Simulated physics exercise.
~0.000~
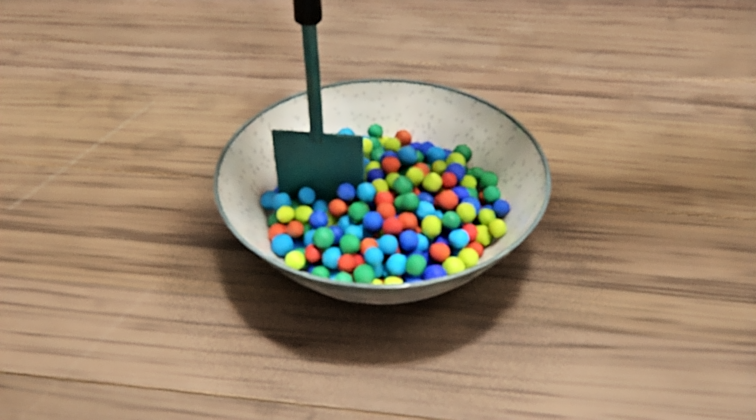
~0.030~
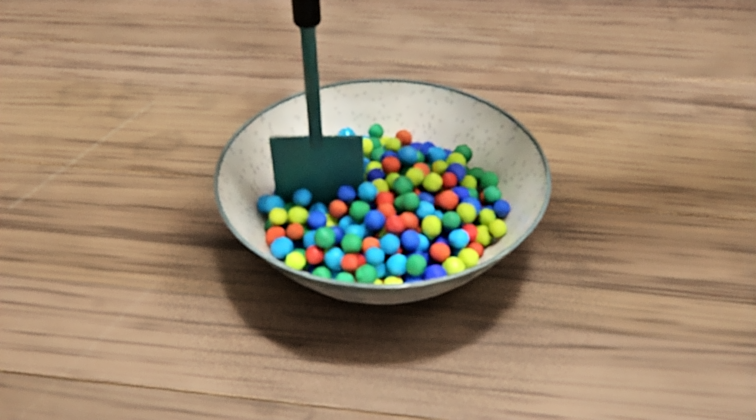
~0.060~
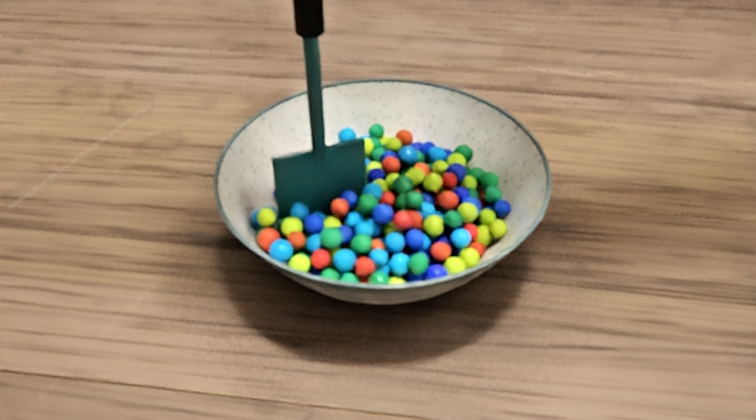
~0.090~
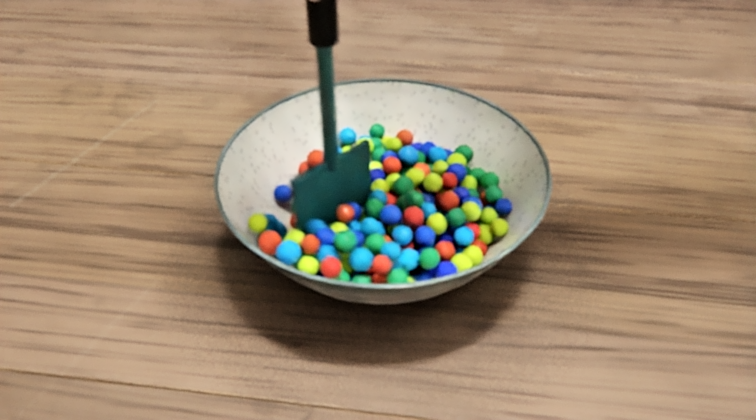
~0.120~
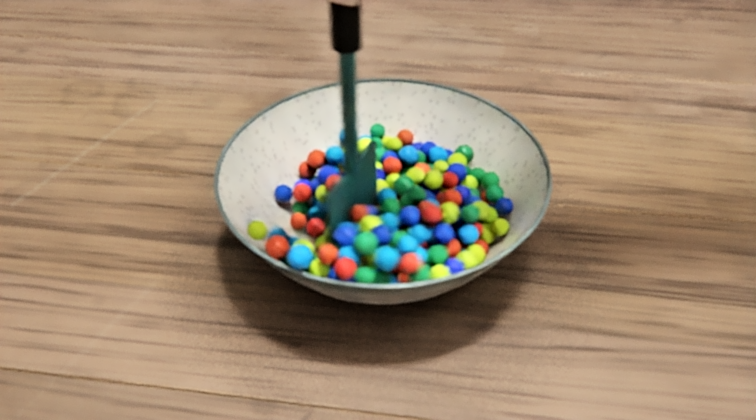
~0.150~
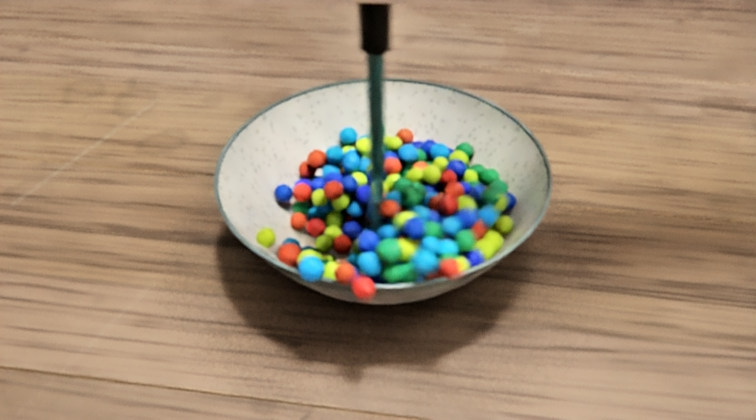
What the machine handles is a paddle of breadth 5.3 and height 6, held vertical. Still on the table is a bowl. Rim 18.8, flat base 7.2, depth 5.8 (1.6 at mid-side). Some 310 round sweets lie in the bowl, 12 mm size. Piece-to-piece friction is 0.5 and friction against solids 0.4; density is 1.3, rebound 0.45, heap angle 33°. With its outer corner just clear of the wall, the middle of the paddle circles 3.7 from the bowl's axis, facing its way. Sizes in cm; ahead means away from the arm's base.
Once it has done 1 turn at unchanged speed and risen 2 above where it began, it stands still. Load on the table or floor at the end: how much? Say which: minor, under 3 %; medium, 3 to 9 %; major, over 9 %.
That would be a major share.
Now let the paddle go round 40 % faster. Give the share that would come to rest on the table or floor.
35 %.
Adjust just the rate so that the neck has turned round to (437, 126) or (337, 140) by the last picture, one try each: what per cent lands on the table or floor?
Around 35 and 5 percent, in that order.
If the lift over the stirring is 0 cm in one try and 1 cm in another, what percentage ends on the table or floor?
Some 30 and some 20 per cent.
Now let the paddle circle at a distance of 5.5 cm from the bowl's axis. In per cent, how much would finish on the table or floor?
In that case roughly 0 per cent.
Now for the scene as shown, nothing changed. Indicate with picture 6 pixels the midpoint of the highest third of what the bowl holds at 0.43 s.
Estimated centre: (344, 132).
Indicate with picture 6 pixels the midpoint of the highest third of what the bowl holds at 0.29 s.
Centre of upper third: Approx. (471, 148) px.
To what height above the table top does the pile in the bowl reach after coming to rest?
I'd say close to 6.0 centimetres.
After 0.29 s, 194° round, highest piece 9 above the table; 287 in the bowl, 7 on the table or floor, 16 in flight or on the tool.
After 0.43 s, 295° round, highest piece 8 above the table; 268 in the bowl, 34 on the table or floor, 8 in flight or on the tool.
After 0.70 s, 0° round, highest piece 6 above the table; 261 in the bowl, 49 on the table or floor.
After 1.40 s, 0° round, highest piece 6 above the table; 261 in the bowl, 49 on the table or floor.
At rest, 261 in the bowl, 49 on the table or floor. That is 16 % on the table or floor.
